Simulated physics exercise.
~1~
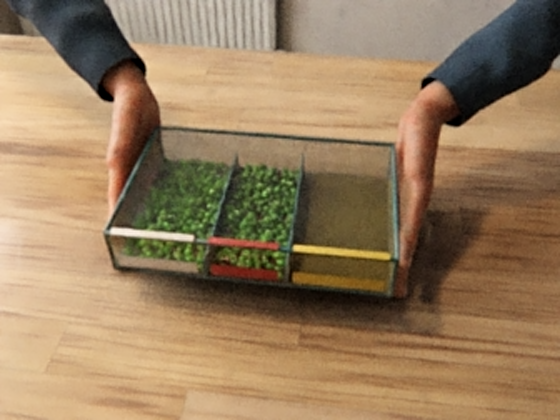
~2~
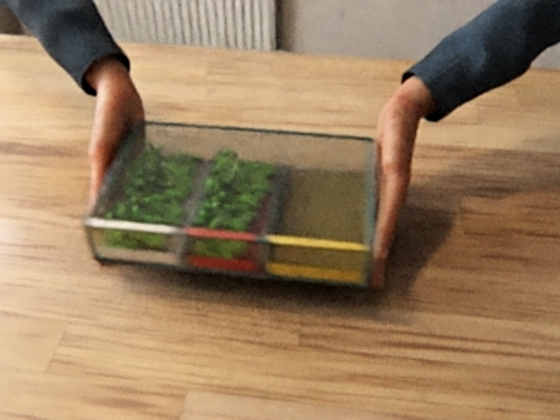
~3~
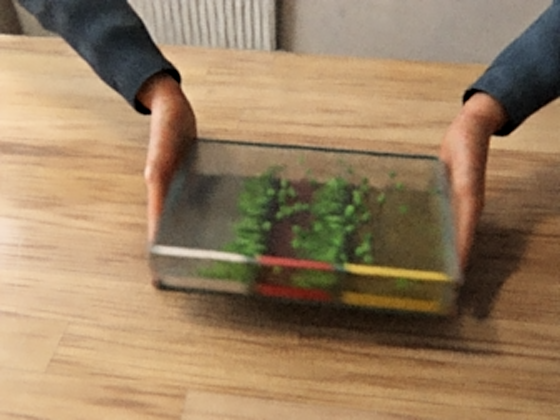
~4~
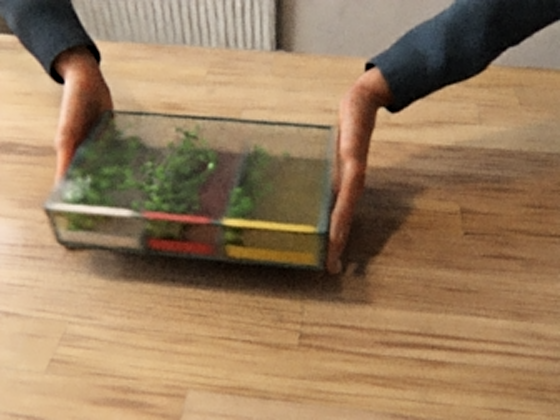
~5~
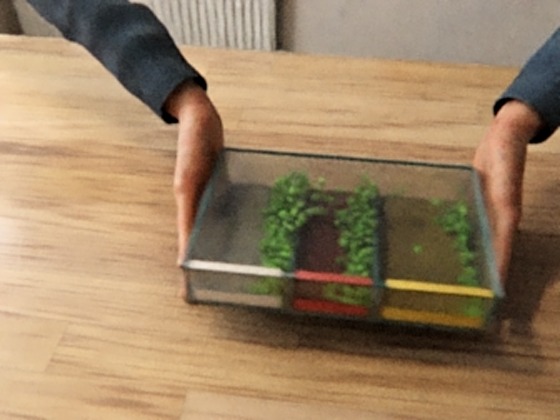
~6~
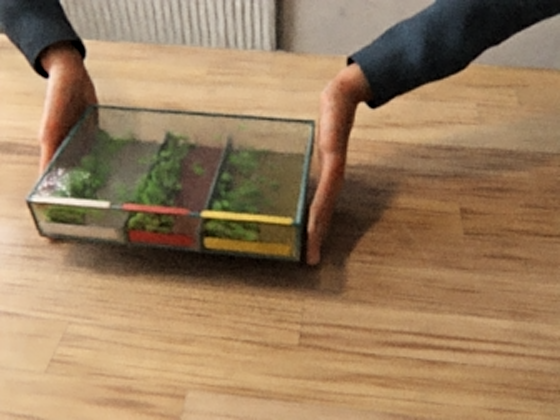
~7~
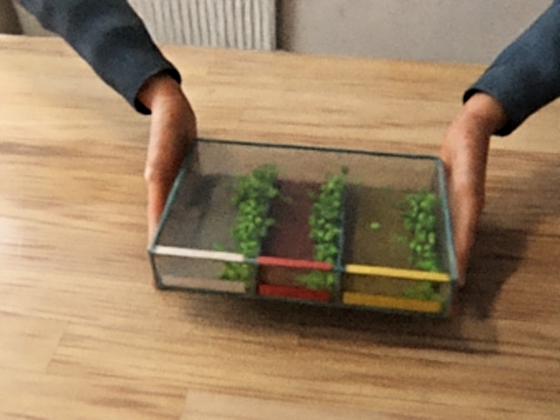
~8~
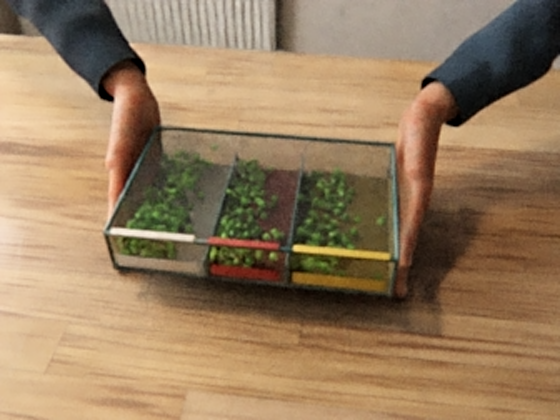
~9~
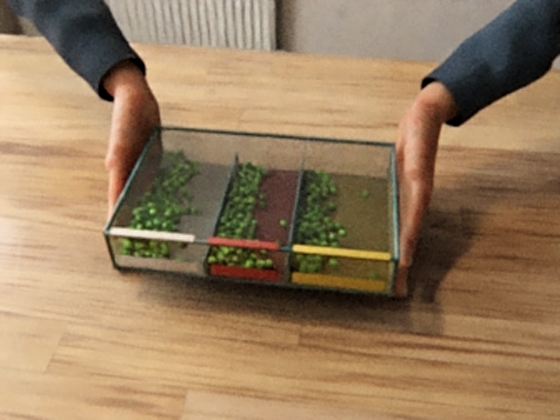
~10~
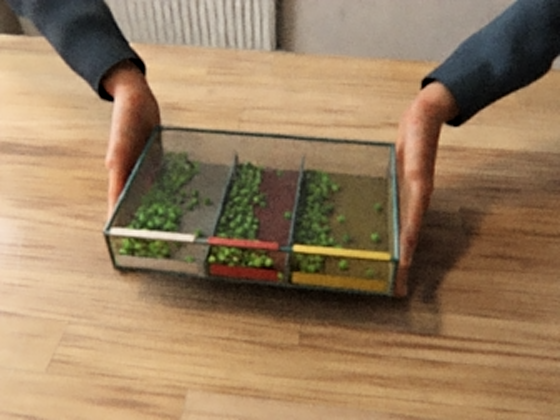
We see two hands holding a clear lidded box of green peas, filling the white and red sections while the yellow one is empty. The hands shake it left and right, peas spread into the yellow section, and it rests still with peas in all three.
